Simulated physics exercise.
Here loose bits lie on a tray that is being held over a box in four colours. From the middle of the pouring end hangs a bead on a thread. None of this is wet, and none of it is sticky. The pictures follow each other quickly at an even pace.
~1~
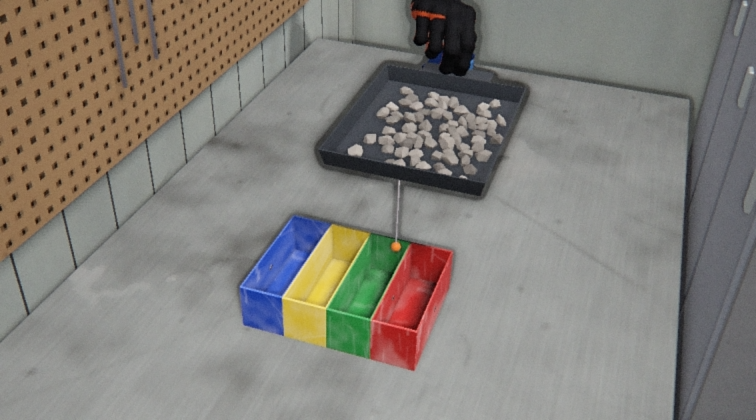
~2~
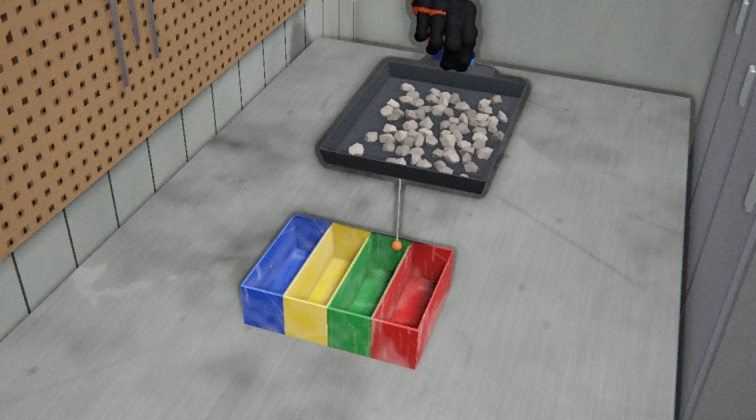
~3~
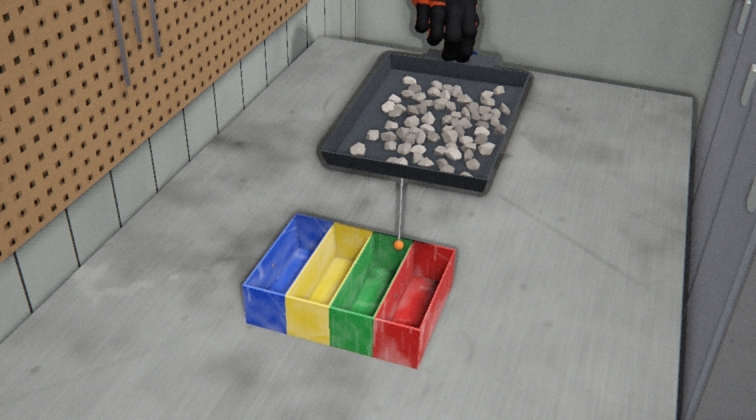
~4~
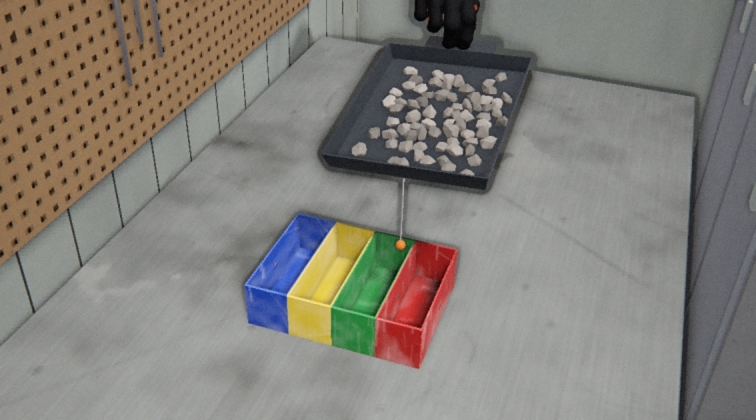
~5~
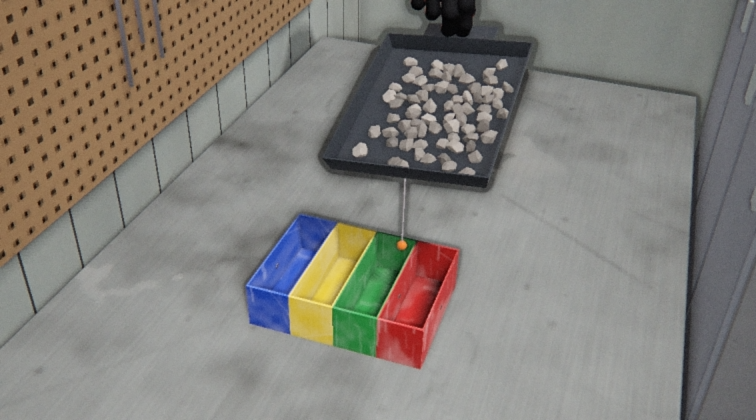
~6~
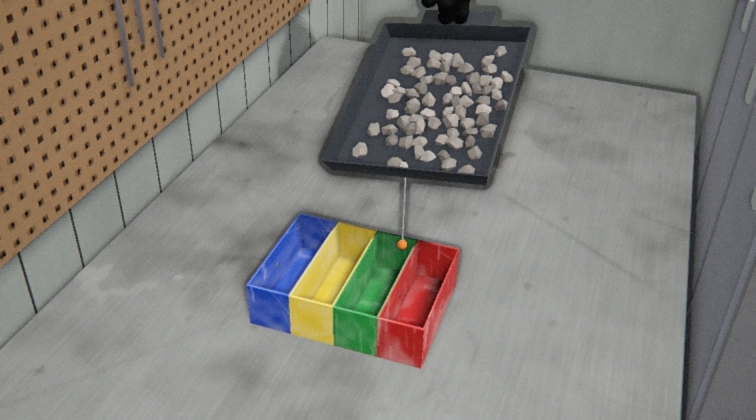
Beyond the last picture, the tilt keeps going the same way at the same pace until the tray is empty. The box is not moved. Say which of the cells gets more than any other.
That would be the yellow cell.
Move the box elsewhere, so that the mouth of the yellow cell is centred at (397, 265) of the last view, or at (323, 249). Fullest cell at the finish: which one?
The answer is the blue one for the first try and the yellow one for the second.
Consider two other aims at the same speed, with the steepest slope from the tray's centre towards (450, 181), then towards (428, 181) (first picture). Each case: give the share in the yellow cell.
Lab note: Try one about 0 %, try two 0 %.
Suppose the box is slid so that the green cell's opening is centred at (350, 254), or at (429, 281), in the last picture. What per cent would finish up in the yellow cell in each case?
It works out to 40 percent and then 20 percent.
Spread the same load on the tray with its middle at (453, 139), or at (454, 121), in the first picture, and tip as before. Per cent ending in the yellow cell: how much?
Try 1: 60 %; try 2: 50 %.
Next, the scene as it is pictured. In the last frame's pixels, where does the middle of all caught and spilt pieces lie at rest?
Somewhere around (333, 294) in the last picture.
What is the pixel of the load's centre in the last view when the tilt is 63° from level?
Centre estimate: (381, 142).
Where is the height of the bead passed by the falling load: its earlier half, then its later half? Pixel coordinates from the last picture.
Early half (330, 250), late half (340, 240).
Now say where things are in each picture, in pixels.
Corners of the pouring end near (324, 148) and (482, 180), level; middle of the load near (444, 128), bits of gravel; bead on its thread near (396, 247); blue cell near (262, 307); yellow cell near (305, 319); green cell near (348, 330); red cell near (393, 342), in the first frame.
Corners of the pouring end near (325, 147) and (482, 178), level; middle of the load near (445, 125), in the second frame.
Corners of the pouring end near (326, 149) and (484, 177), tipped barely, lowest at the left corner; middle of the load near (447, 120), in the third frame.
Corners of the pouring end near (327, 152) and (485, 175), tipped a little, lowest at the left corner; middle of the load near (448, 112), in the fourth frame.
Corners of the pouring end near (328, 155) and (485, 174), tipped clearly, lowest at the left corner; middle of the load near (448, 106), in the fifth frame.
Corners of the pouring end near (328, 158) and (484, 172), tipped clearly, lowest at the left corner; middle of the load near (447, 99); blue cell near (269, 305); yellow cell near (312, 316); green cell near (355, 328); red cell near (400, 339), in the sixth frame.
Shortly afterwards, tray tipped steeply; the whole lot on the tray.
Next, tray tipped past a quarter turn; near a third on the tray; near a quarter in the yellow cell; a little in the blue cell; a little in the green cell; near a quarter falling or outside the box.
Some moments later, tray tipped past a quarter turn; near half in the yellow cell; near a quarter in the blue cell; near a quarter in the green cell; a little in the red cell; only a few falling or outside the box.
In the end, tray tipped past a quarter turn; near half in the yellow cell; near a quarter in the blue cell; near a quarter in the green cell; a little in the red cell; only a few outside the box.
